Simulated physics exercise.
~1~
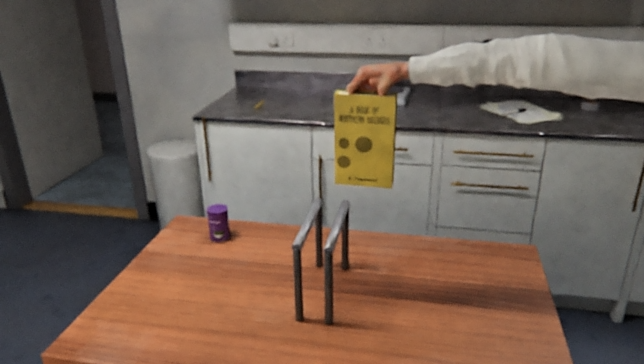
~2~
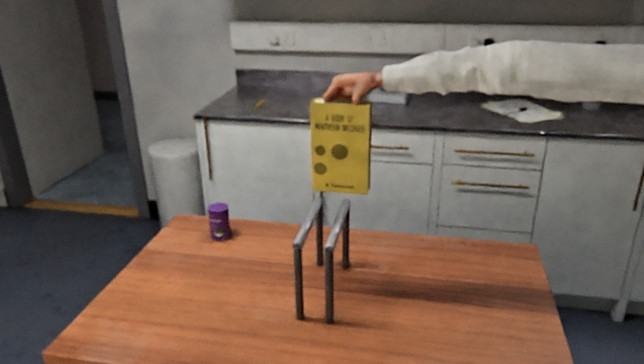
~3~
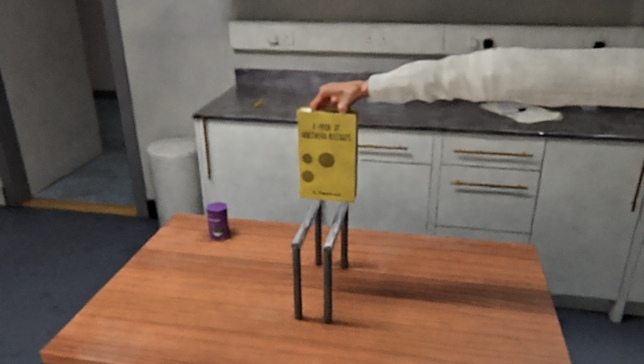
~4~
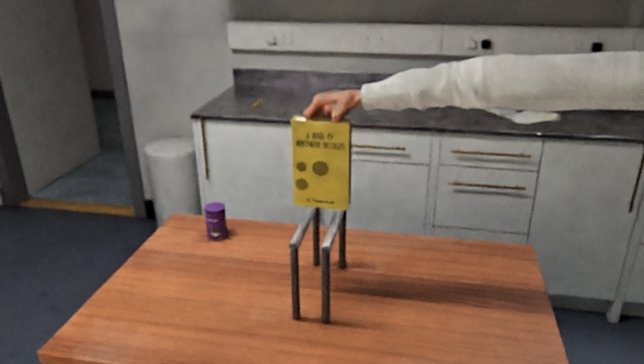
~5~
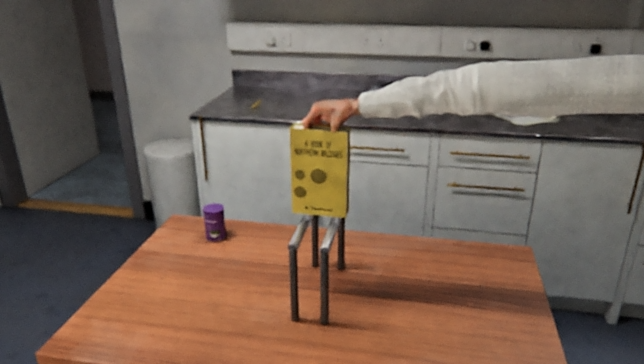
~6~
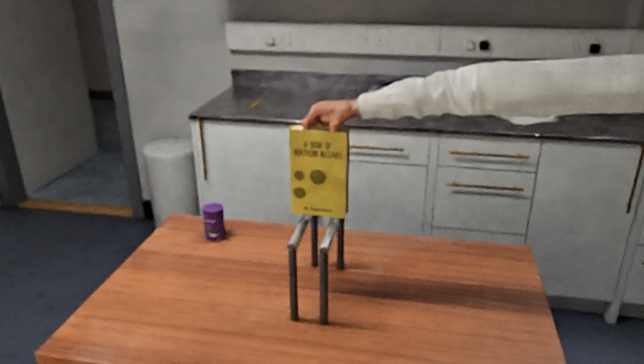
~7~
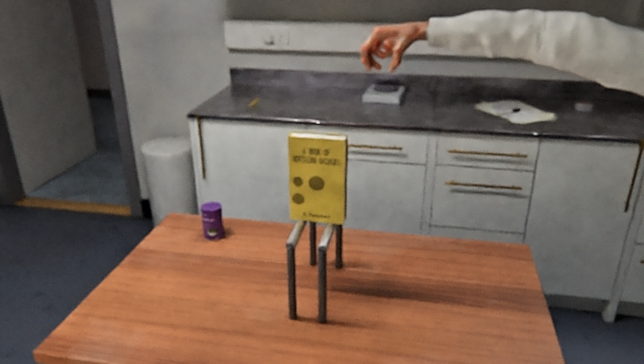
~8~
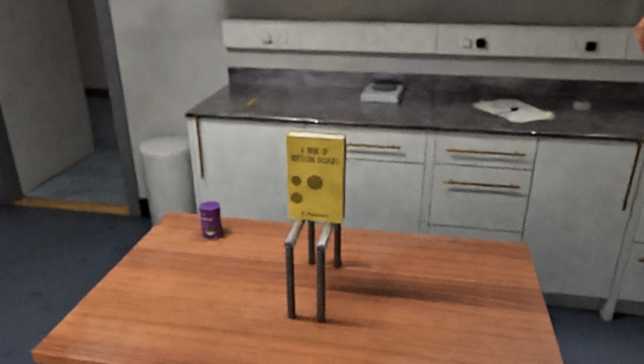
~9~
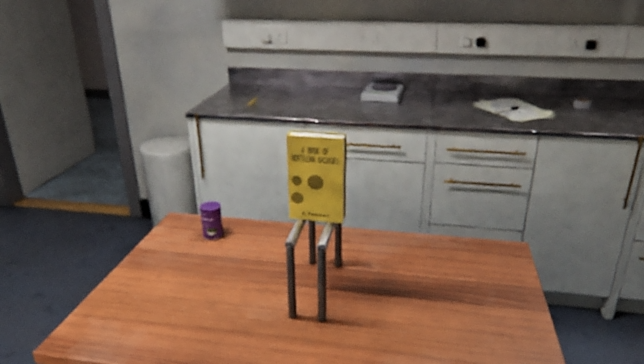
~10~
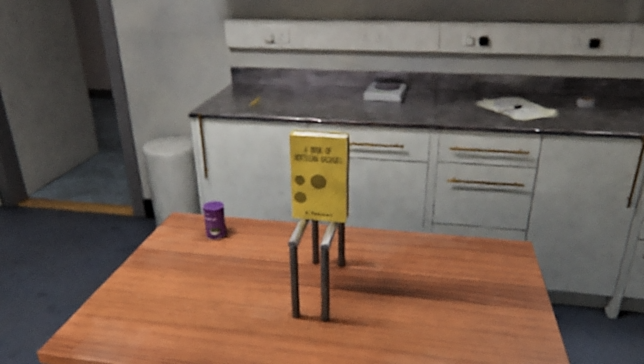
A yellow book, held upright from above by a hand in a white sleeve, hangs over a wooden table where two dark metal supports stand a little apart. The hand carries it left, then lowers it gradually until its bottom edge meets the tops of the supports. It holds the book there briefly, then lets go and draws back to the right, out of view. The book neither drops through the gap nor tips over. It stays upright on top of the supports, while a purple tin stands undisturbed to the left.
